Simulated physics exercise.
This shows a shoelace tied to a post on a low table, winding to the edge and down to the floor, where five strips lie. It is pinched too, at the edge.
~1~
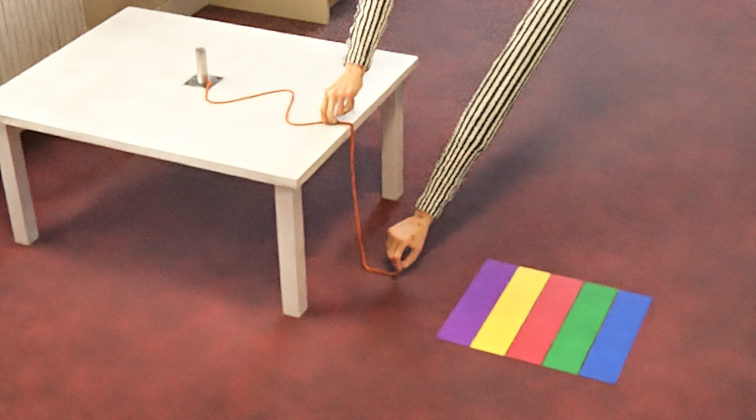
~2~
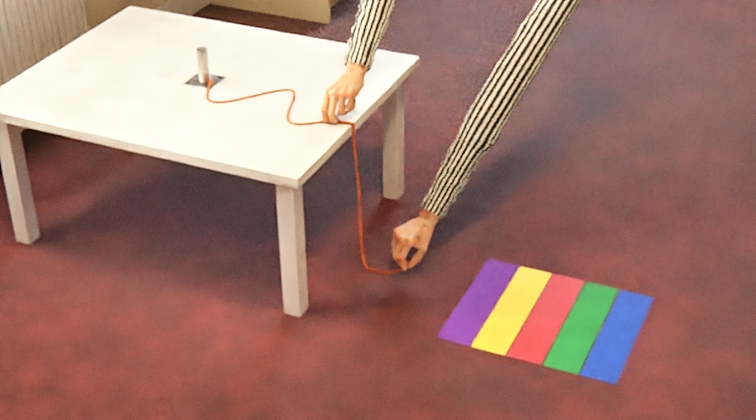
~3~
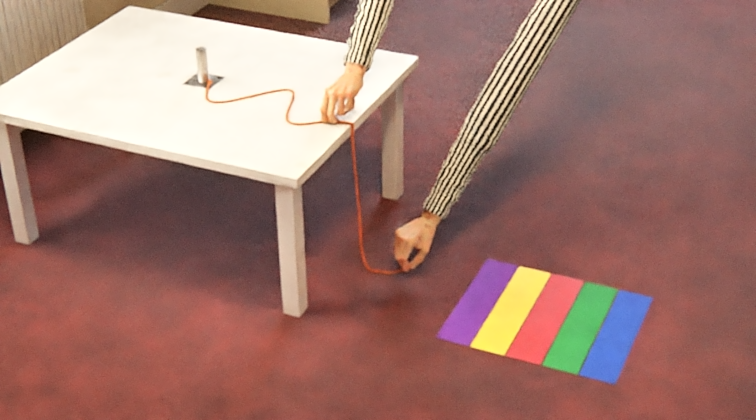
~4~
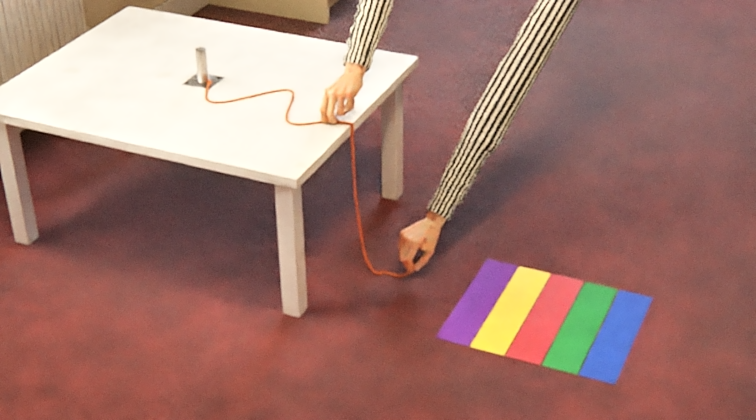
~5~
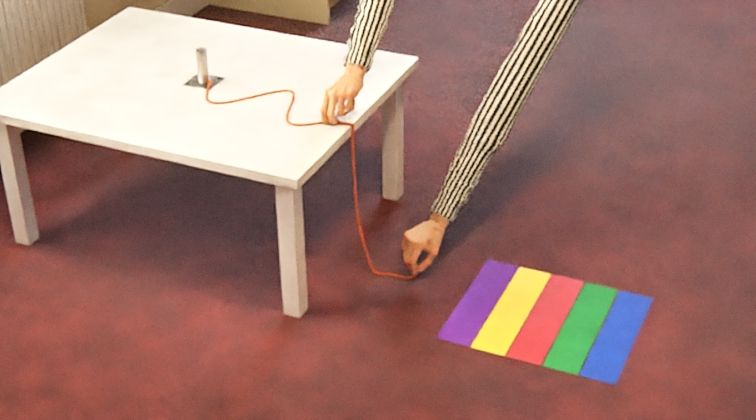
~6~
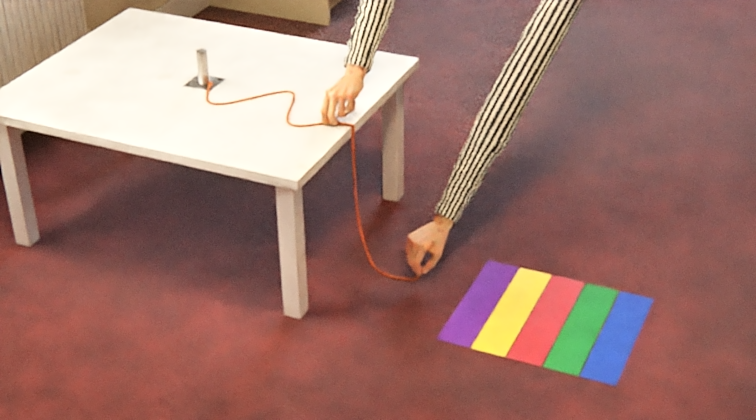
In a room with a dark reddish floor, seen from above at an angle, a low white table stands at the left. An orange-red cord runs from a small pale post, under a hand at the table's edge, down to another hand near purple, yellow, red, green and blue strips. The striped-sleeved lower arm draws the cord's end slightly rightward while the upper hand and camera stay still.
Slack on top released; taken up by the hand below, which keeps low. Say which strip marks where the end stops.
The blue strip marks it.
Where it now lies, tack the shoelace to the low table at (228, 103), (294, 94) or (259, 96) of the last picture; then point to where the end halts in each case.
Going try by try, I'd put it close to (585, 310), then (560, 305), and finally (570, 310).
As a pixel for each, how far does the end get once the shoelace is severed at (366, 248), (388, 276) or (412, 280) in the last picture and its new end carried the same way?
First (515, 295), then (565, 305), then (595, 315).
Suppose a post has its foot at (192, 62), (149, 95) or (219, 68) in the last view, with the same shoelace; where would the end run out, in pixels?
You'd find it around (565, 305), then (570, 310), and finally (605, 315).
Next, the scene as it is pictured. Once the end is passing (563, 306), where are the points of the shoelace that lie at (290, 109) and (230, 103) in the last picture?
To (354, 119) and (268, 95).
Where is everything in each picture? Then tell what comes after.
The first frame shows end (402, 266); purple (462, 327); yellow (496, 336); red (531, 345); green (567, 354); blue (604, 363).
The second frame shows end (407, 267); shoelace through (208, 97) (272, 92) (288, 115) (351, 126) (359, 190) (363, 256).
The third frame shows end (409, 267).
The fourth frame shows end (413, 269); shoelace through (207, 97) (271, 92) (287, 116) (350, 126) (355, 191) (365, 256).
The fifth frame shows end (418, 270).
The sixth frame shows end (421, 272); shoelace through (207, 99) (272, 94) (287, 117) (350, 127) (355, 192) (370, 258).
Soon after, end near (563, 306); over red.
Then, end near (598, 315); over green.
At full stretch, end near (617, 319); over blue. It gets as far as the blue strip.
